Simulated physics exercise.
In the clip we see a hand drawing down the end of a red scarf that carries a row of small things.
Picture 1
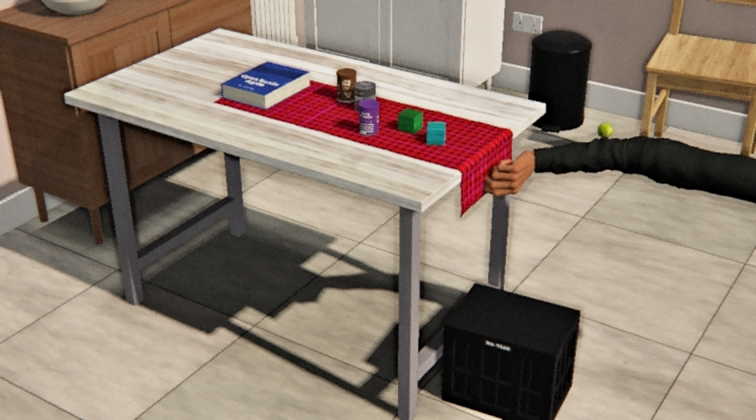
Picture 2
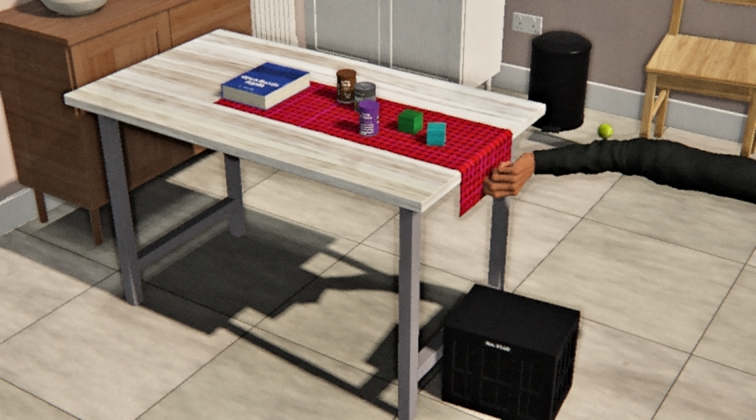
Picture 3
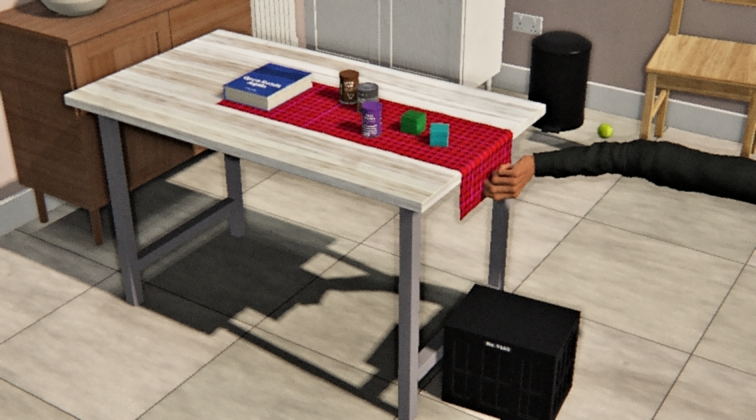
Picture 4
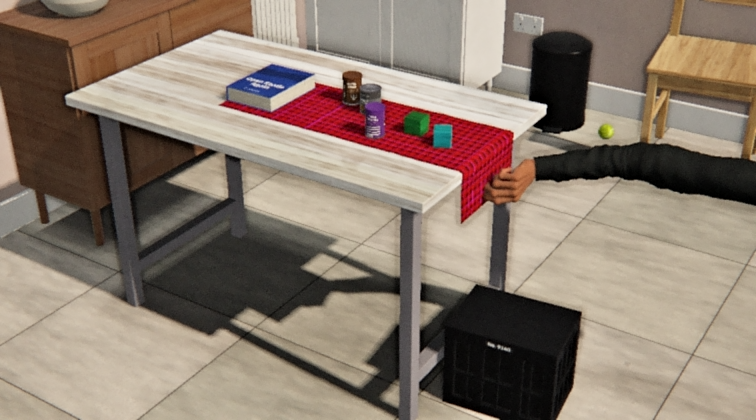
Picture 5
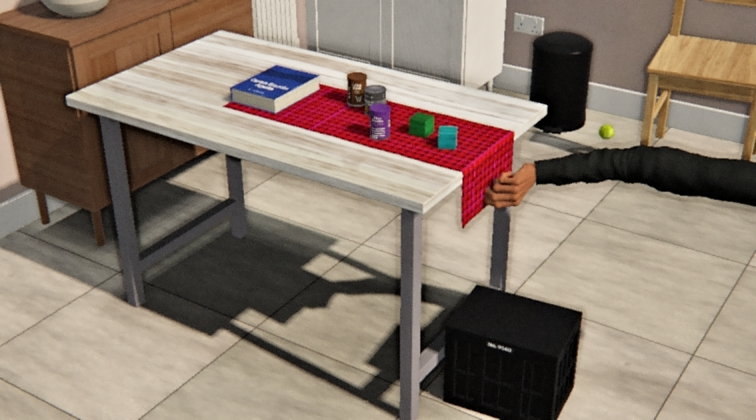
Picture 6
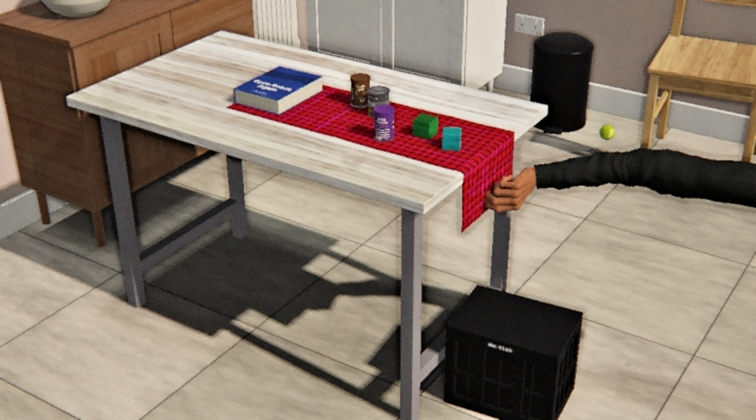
The clip shows a hand slowly pulling the hanging end of a red checked cloth downward at a table's right side, while the book, small containers and two cubes on it shift slightly rightward along with the cloth.
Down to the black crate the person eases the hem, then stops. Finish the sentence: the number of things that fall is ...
The number of things that fall is three.
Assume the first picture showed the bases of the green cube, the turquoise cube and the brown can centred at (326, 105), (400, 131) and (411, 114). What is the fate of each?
Green cube - stays aboard. Turquoise cube - leaves the top. Brown can - leaves the top.
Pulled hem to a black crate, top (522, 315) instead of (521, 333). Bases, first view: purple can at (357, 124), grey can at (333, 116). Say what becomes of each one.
In the end the purple can is still on top and the grey can is still on top.
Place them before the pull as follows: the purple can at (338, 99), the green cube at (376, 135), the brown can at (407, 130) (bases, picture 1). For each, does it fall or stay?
Outcome: Purple can stays aboard, green cube falls away, brown can falls away.
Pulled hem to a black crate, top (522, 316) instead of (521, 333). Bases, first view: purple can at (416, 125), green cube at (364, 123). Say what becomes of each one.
First the purple can: It ends off the top. Then the green cube: It is still up there.
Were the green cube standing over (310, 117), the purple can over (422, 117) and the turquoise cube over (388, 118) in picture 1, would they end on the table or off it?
Start with the green cube, which is kept; next the purple can, which is lost; last the turquoise cube, which is lost.
Soon after, hem near (486, 281); turquoise cube and green cube gone.
Then, hem on the crate; turquoise cube, green cube and purple can gone.
At rest, hem on the crate; turquoise cube, green cube and purple can gone. The table loses three.
